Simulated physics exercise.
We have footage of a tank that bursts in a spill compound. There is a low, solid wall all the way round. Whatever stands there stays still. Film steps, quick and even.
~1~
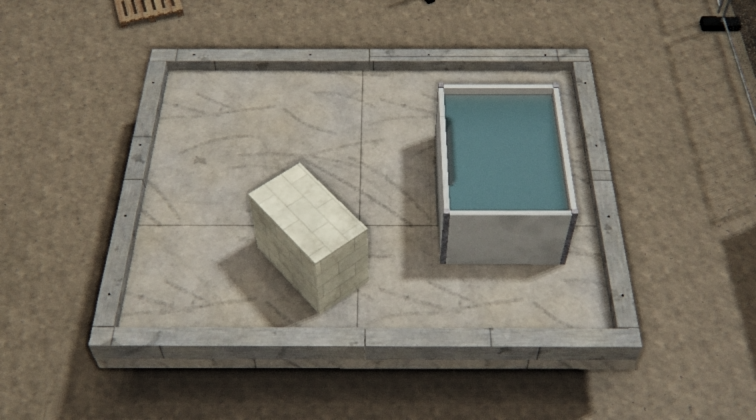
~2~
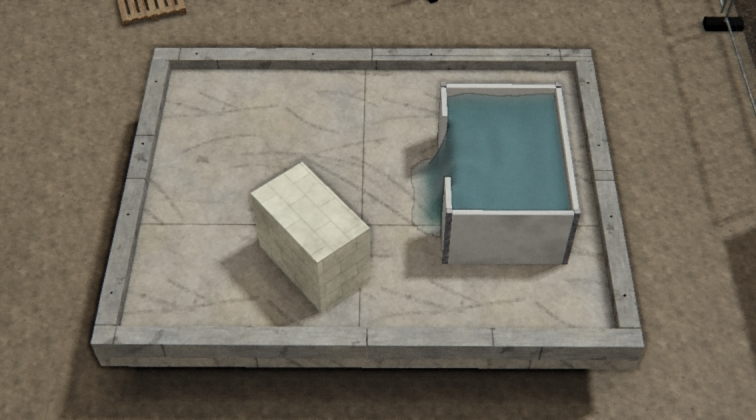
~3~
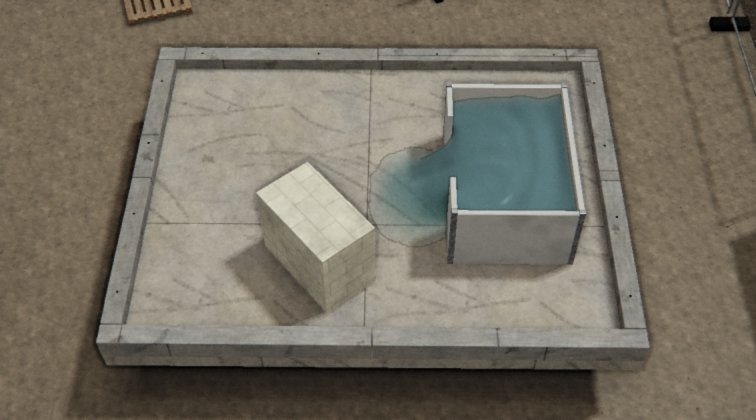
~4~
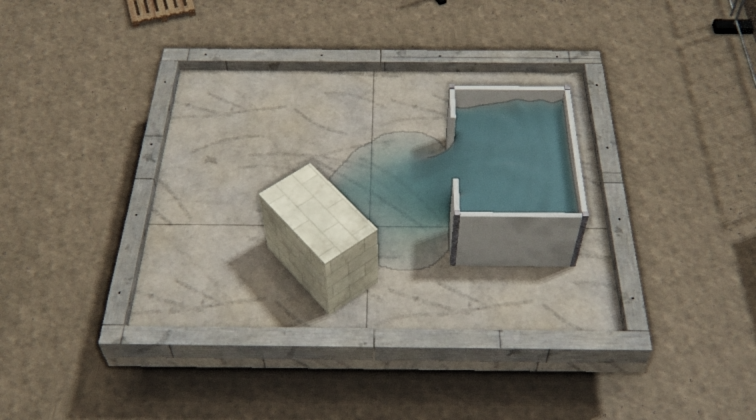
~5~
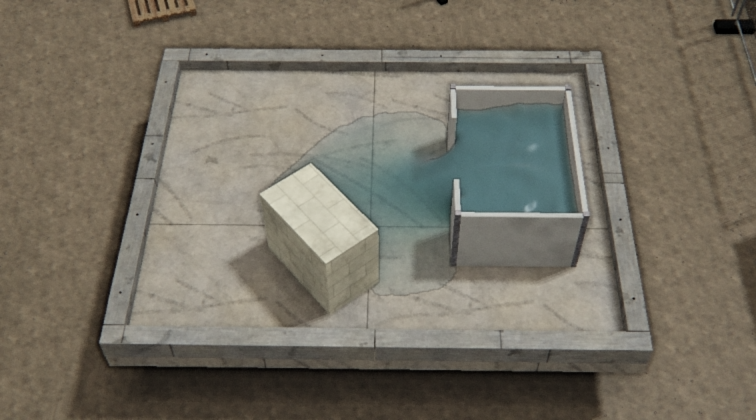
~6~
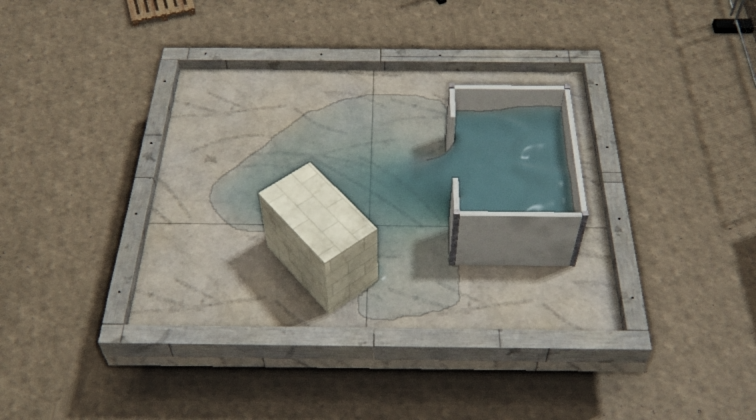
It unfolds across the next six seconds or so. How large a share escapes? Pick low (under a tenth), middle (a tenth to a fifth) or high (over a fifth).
I would say middle, a tenth to a fifth.
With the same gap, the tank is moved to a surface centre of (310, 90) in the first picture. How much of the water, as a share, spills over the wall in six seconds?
About 34 per cent.
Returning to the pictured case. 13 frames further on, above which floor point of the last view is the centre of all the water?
Roughly (371, 191).
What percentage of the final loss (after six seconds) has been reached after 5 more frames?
Roughly 0 percent.
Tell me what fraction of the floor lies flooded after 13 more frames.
Close to 70 percent, by my reckoning.
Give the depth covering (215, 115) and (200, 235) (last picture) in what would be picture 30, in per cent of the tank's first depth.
Around 25 % at the first and 8 % at the second.
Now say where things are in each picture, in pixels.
The first frame shows the water tank at (503, 151) is whole and still.
In the second frame, the front is at (427, 164), out from the gap at (446, 182).
In the third frame, water pours out at (451, 183) and has run to (380, 174).
In the fourth frame, water pours out at (454, 185) and has run to a hidden place.
In the fifth frame, the front is at a hidden place, out from the gap at (455, 185).
In the sixth frame, water pours out at (454, 184) and has run to (221, 189).
A moment on, water covers 45 % of the floor; the low wall has let 0 % over.
Next, water covers 50 % of the floor; the low wall has let 0 % over.
Then, water covers 60 % of the floor; the low wall has let 6 % over.
Later, water covers 70 % of the floor; the low wall has let 12 % over.
In the end, water covers 80 % of the floor; the low wall has let 12 % over.
